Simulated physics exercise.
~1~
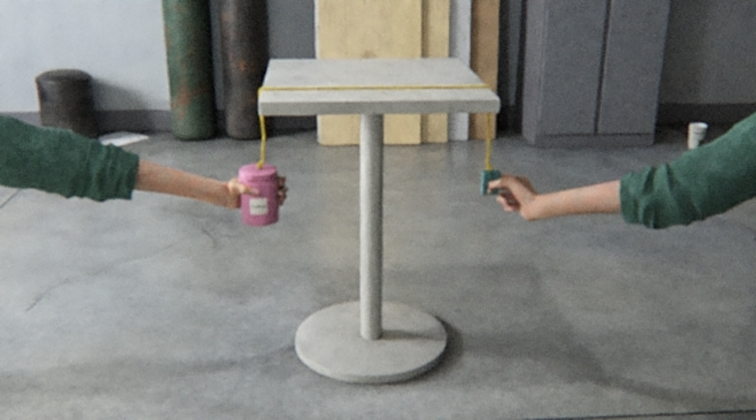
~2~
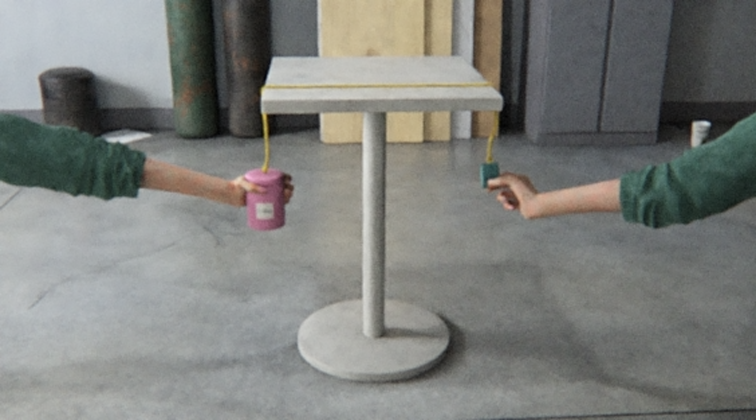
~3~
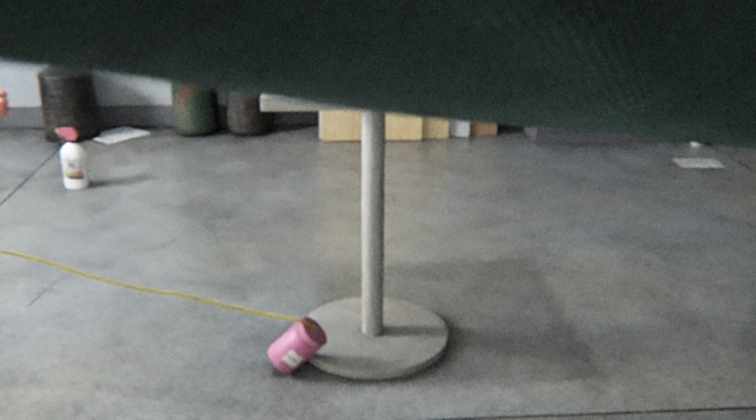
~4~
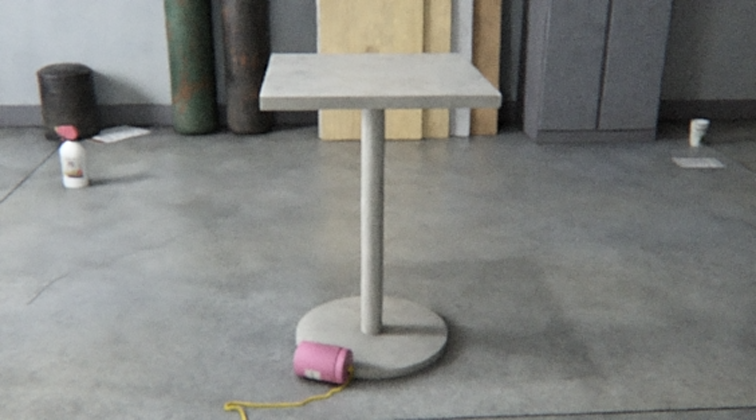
A pink jar and a small green box hung from a yellow string laid across a small table, held by two hands. After they let go, the jar dropped on the left and ended up lying on its side by the table's base.
